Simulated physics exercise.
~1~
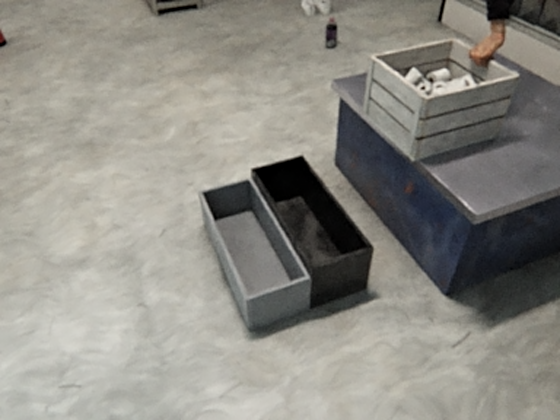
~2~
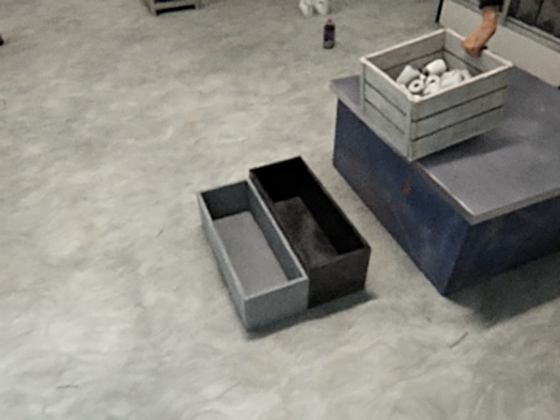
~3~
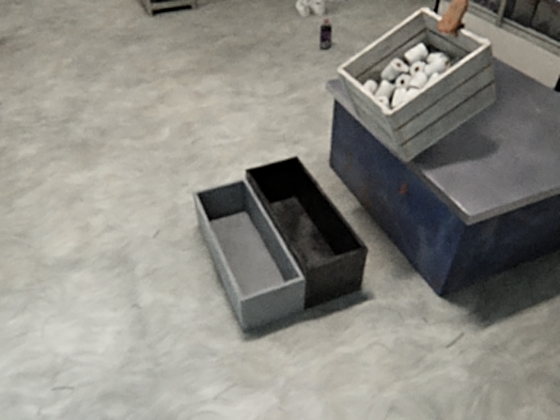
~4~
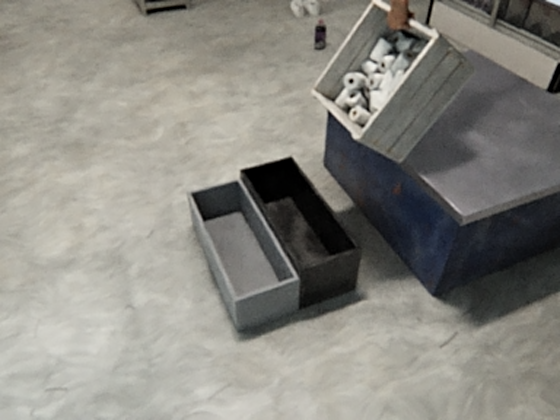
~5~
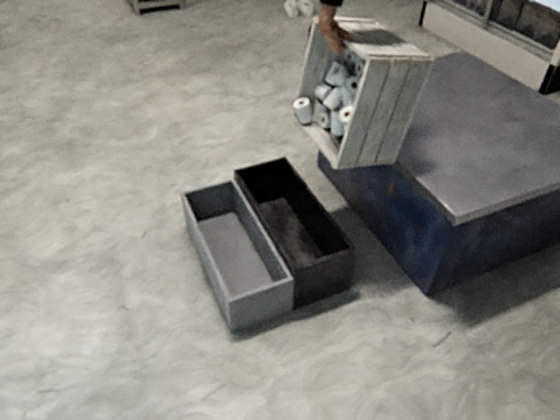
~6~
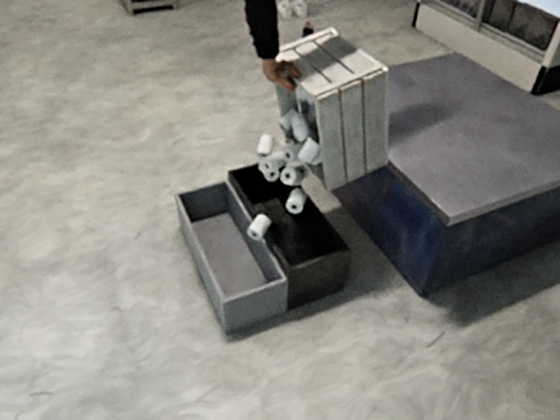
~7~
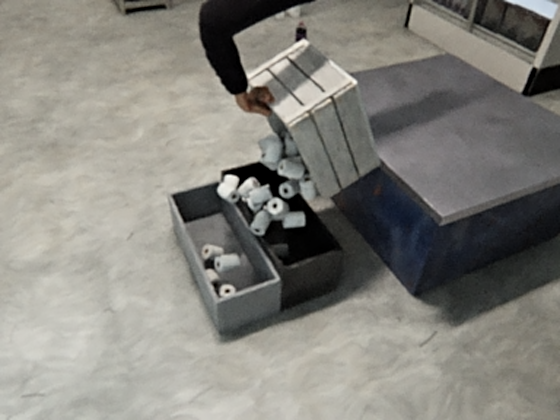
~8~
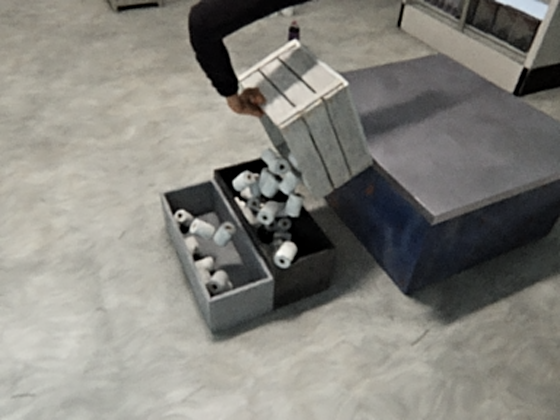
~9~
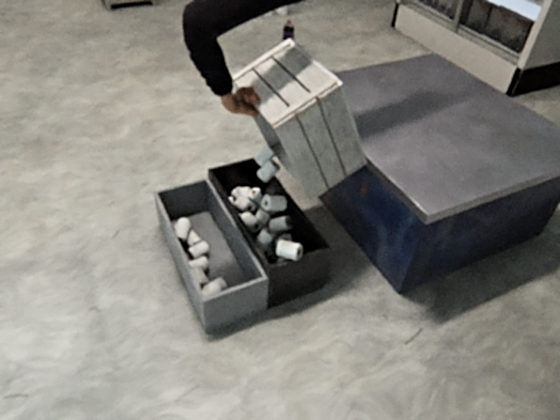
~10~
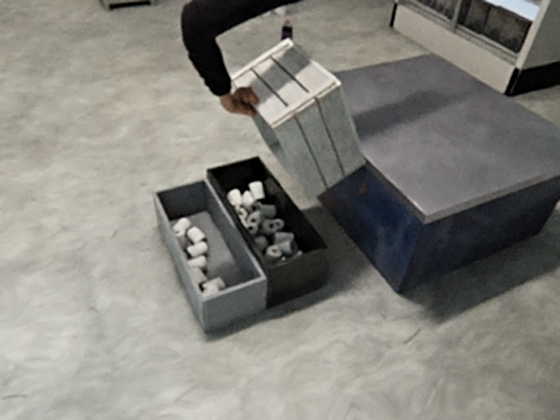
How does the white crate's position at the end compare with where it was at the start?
At the start the white crate sat upright on top of the bench. By the end it was farther left and a little lower in view, held tipped over at the bench's edge near the black trough.
